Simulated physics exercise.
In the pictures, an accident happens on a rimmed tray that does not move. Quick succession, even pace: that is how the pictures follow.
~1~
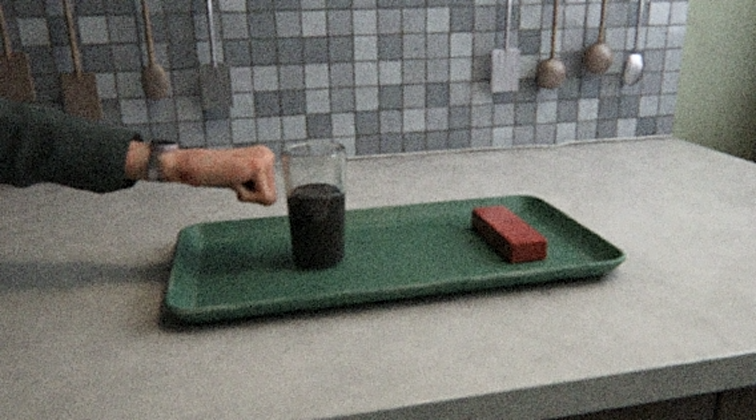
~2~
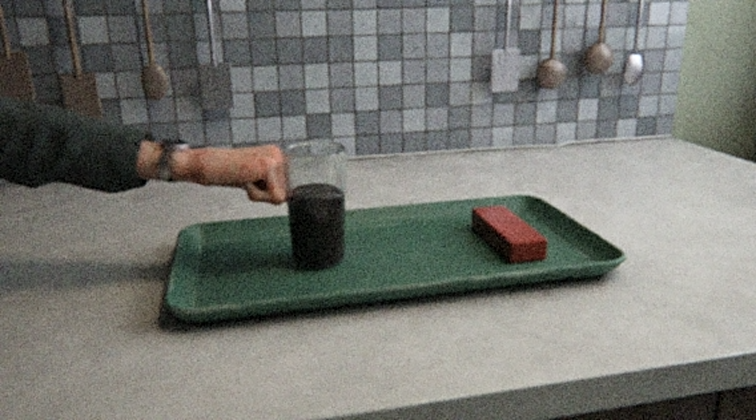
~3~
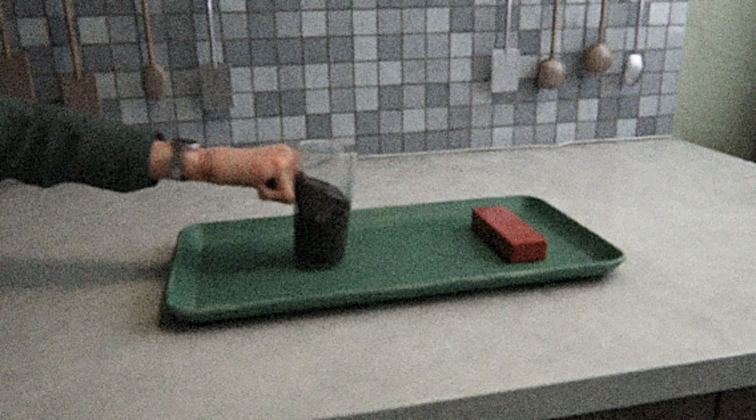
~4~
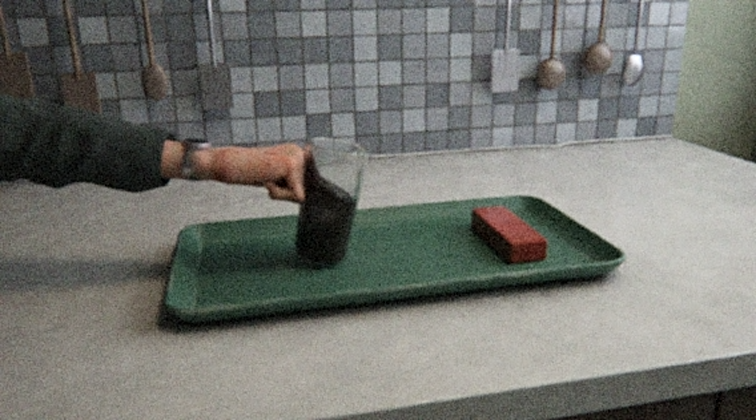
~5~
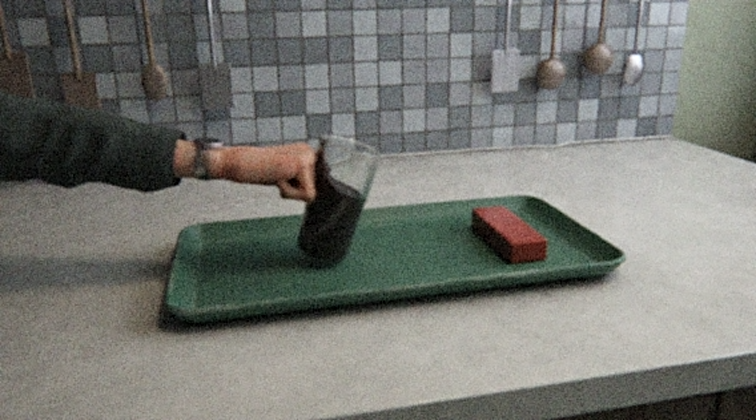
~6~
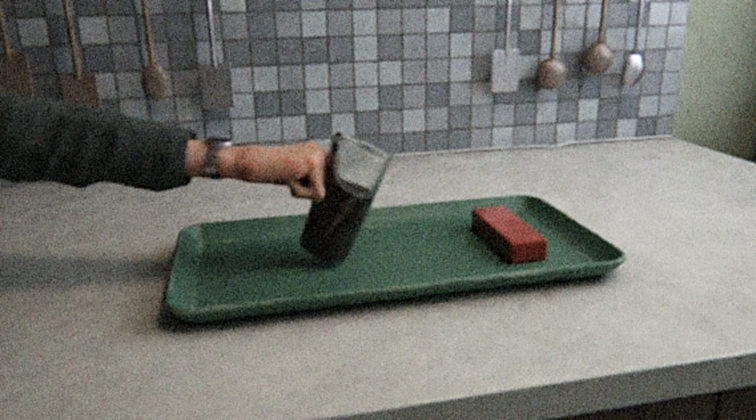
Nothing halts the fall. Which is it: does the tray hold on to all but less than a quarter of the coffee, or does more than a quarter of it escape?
Under a quarter escapes.
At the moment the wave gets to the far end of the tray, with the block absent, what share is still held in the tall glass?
Roughly 65 per cent.
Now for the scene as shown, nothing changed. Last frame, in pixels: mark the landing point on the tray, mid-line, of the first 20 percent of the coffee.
It lands near (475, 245).
A moment on, the tall glass is falling and 100 per cent is in the glass, 0 on the tray and 0 above or beyond its rim.
Next, the tall glass lies on its side and 70 per cent is in the glass, 19 on the tray and 11 above or beyond its rim.
Then the tall glass lies on its side and 36 per cent is in the glass, 46 on the tray and 18 above or beyond its rim.
Later the tall glass lies on its side and 20 per cent is in the glass, 65 on the tray and 15 above or beyond its rim.
At rest 85 per cent is held by tray and glass, 15 is off the tray.
